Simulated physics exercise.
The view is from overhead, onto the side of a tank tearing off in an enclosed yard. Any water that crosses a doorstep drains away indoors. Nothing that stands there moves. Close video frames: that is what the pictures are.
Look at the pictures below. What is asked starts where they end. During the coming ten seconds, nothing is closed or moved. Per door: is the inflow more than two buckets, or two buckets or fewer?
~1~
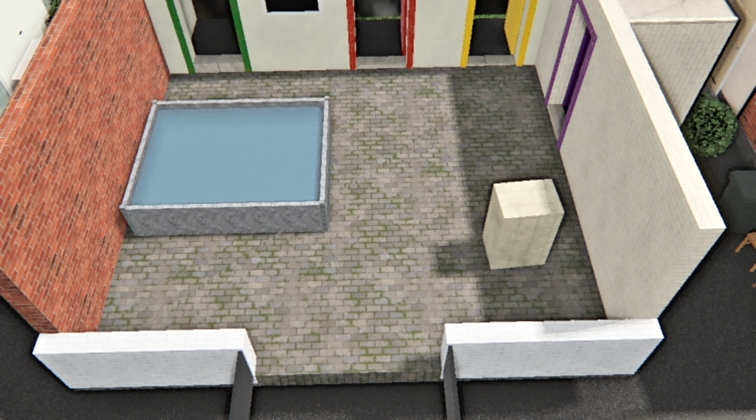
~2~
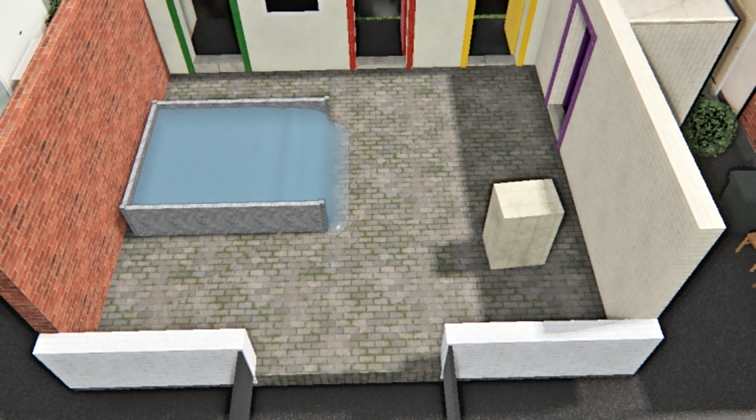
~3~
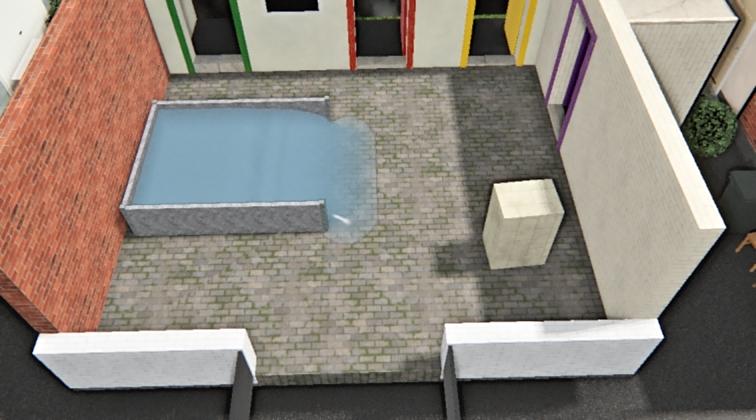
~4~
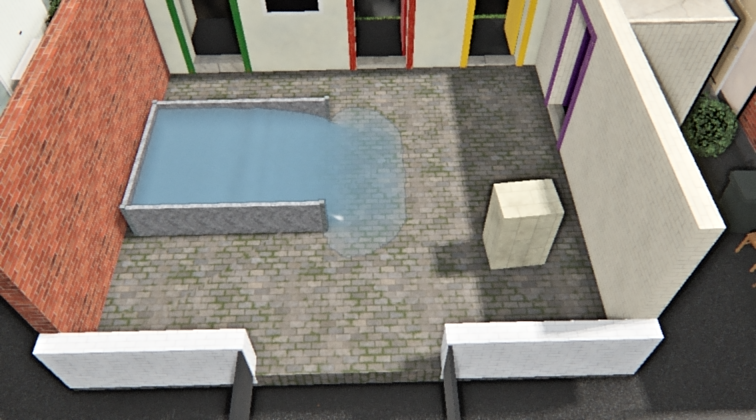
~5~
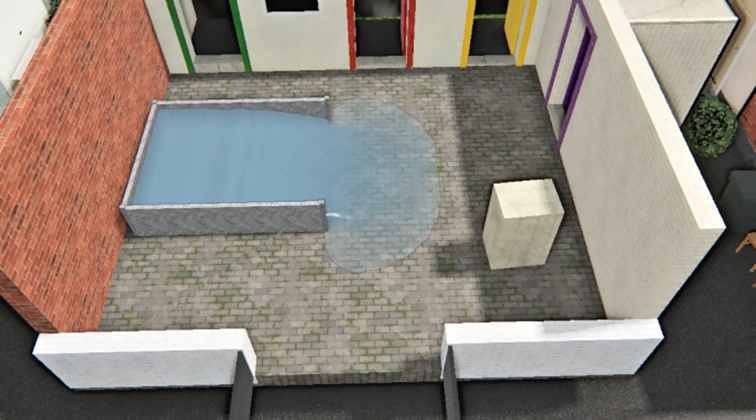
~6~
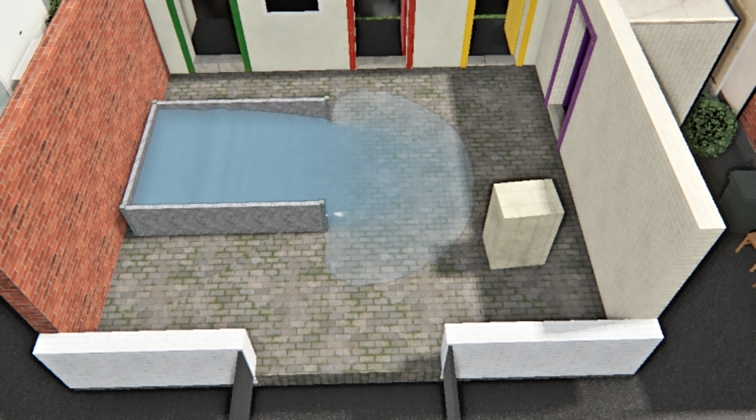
The yellow door tops two buckets. The green door never tops two buckets. The purple door tops two buckets. The red door never tops two buckets.
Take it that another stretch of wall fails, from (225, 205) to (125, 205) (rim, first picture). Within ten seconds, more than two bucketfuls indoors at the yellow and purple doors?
Yellow door: Over the line; purple door: Under the line.
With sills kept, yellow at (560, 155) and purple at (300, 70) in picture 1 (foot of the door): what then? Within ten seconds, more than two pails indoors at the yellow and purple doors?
Then: Yellow door exceeds the limit; purple door stays within the limit.
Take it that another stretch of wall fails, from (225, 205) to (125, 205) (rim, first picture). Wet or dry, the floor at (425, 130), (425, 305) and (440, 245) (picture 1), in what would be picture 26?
Unwetted, submerged, submerged.
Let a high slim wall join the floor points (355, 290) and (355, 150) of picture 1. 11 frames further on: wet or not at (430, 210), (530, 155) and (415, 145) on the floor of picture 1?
Taking the points in the order given, they are high and dry, inundated and inundated.
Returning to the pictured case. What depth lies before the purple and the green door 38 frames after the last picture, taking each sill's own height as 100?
I'd put it at close to 180 and 0 per cent.
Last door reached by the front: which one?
It's the one in green.
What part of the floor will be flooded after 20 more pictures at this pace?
My estimate is roughly 55 percent.
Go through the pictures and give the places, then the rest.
In the first picture, still water in the open tank at (234, 153).
In the second picture, water pours out at (325, 167) and has run to (337, 230).
In the third picture, water pours out at (325, 169) and has run to (354, 236).
In the fourth picture, water pours out at (325, 169) and has run to (383, 239).
In the fifth picture, water pours out at (325, 169) and has run to (425, 231).
In the sixth picture, water pours out at (325, 169) and has run to (458, 230).
A moment on, water covers 45 % of the floor; the yellow door not reached, the green door not reached, the purple door wet at the sill, nothing in, the red door not reached.
Next, water covers 55 % of the floor; the yellow door wet at the sill, nothing in, the green door not reached, the purple door over two buckets in, the red door wet at the sill, nothing in.
Then, water covers 55 % of the floor; the yellow door over two buckets in, the green door not reached, the purple door far over two buckets in, the red door wet at the sill, nothing in.
Later, water covers 75 % of the floor; the yellow door far over two buckets in, the green door not reached, the purple door far over two buckets in, the red door wet at the sill, nothing in.
In the end, water covers 95 % of the floor; the yellow door far over two buckets in, the green door wet at the sill, nothing in, the purple door far over two buckets in, the red door wet at the sill, nothing in.
